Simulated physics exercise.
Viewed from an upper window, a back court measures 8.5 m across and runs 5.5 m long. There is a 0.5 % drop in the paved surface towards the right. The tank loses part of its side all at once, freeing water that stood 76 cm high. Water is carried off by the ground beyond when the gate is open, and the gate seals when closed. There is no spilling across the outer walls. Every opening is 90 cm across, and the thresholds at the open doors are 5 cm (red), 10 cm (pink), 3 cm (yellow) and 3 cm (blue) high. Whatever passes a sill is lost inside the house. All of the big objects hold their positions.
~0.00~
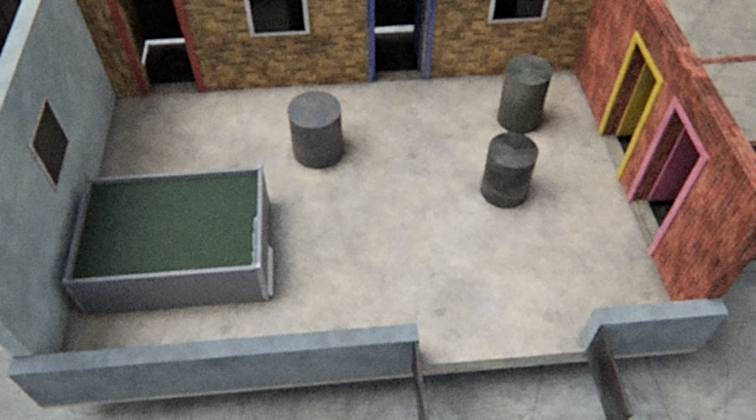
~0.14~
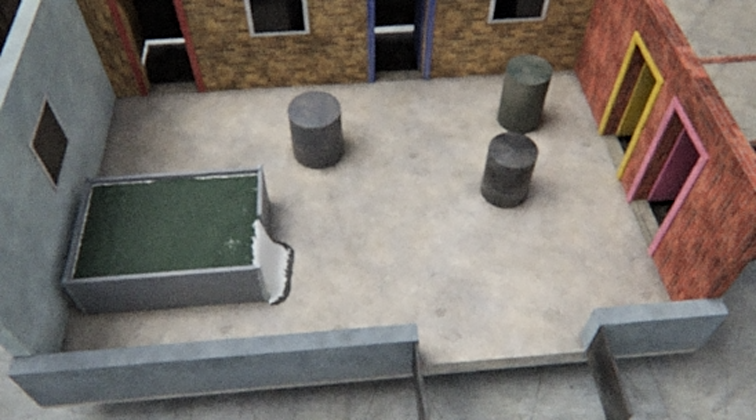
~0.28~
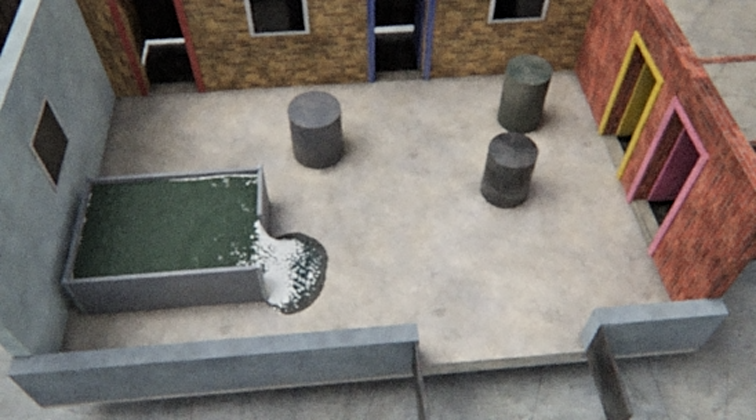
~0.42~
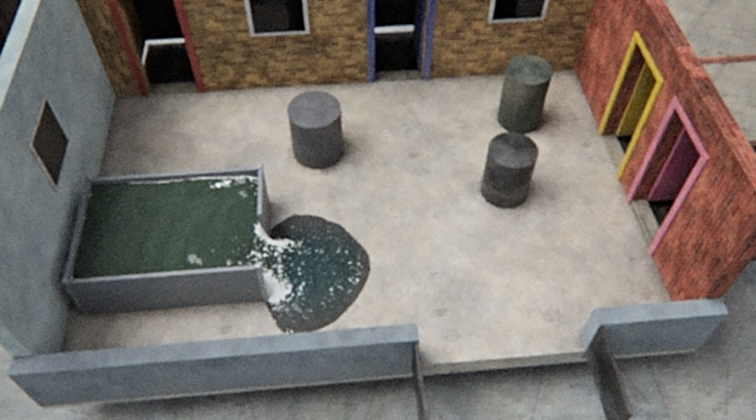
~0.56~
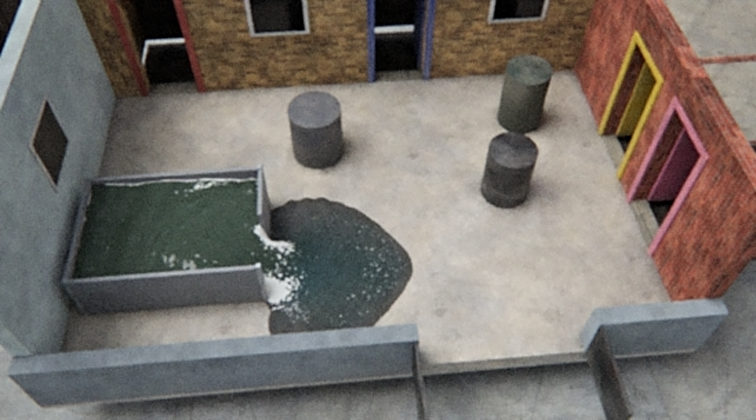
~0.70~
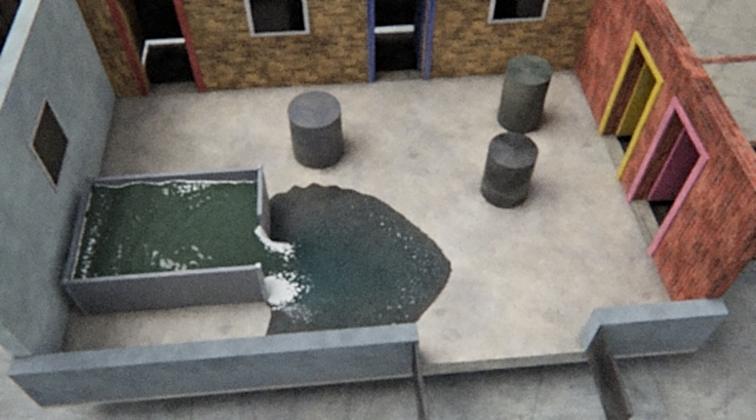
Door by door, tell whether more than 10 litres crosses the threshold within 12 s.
Red door - no, pink door - yes, yellow door - yes, blue door - yes.
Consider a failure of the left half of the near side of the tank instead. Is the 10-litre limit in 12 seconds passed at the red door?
Then: Red past it.
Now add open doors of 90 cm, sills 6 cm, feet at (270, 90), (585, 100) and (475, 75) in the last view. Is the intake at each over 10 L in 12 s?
Per doorway, in order: Insufficient / sufficient / sufficient.
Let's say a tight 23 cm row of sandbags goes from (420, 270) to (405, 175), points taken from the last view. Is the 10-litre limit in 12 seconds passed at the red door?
After that, red comes out fine.
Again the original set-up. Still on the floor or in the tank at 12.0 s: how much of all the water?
72 %.
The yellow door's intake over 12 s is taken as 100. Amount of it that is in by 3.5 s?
About 0 per cent.
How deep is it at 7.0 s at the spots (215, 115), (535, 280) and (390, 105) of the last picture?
Spot one 0 cm, spot two 6 cm, spot three 2 cm.
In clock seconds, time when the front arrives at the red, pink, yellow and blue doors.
Red: 10.0 s; pink: 1.8 s; yellow: 2.6 s; blue: 4.0 s.
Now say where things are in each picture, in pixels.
The first picture shows still water, 76 cm deep, in the tank at (170, 224).
In the second picture, water pours out at (262, 261) and has run 0.5 m, to (273, 302); typically 10 cm deep outside, 76 cm at the tank's back.
In the third picture, water pours out at (263, 263) and has run 0.9 m, to (321, 253); typically 11 cm deep outside, 76 cm at the tank's back.
In the fourth picture, water pours out at (263, 264) and has run 1.4 m, to (361, 253); typically 8 cm deep outside, 76 cm at the tank's back.
In the fifth picture, water pours out at (263, 264) and has run 2.1 m, to (407, 267); typically 5 cm deep outside, 76 cm at the tank's back.
In the sixth picture, water pours out at (263, 263) and has run 2.6 m, to (445, 271); typically 4 cm deep outside, 72 cm at the tank's back.
After 1.4 s water covers 30 % of the floor and is deepest (42 cm) near (277, 280); red door not reached, pink door not reached, yellow door not reached, blue door not reached.
After 2.2 s water covers 45 % of the floor and is deepest (34 cm) near (277, 280); red door not reached, pink door 16 cm at the sill, 0 L in, yellow door not reached, blue door not reached.
After 3.5 s water covers 55 % of the floor and is deepest (29 cm) near (670, 304); red door not reached, pink door 22 cm at the sill, 64 L in, yellow door 5 cm at the sill, 0 L in, blue door not reached.
After 7.0 s water covers 70 % of the floor and is deepest (16 cm) near (580, 112); red door not reached, pink door 13 cm at the sill, 130 L in, yellow door 7 cm at the sill, 33 L in, blue door 5 cm at the sill, 0 L in.
After 12.0 s water covers 90 % of the floor and is deepest (10 cm) near (626, 197); red door 2 cm at the sill, 0 L in, pink door 8 cm at the sill, 136 L in, yellow door 9 cm at the sill, 113 L in, blue door 4 cm at the sill, 26 L in.
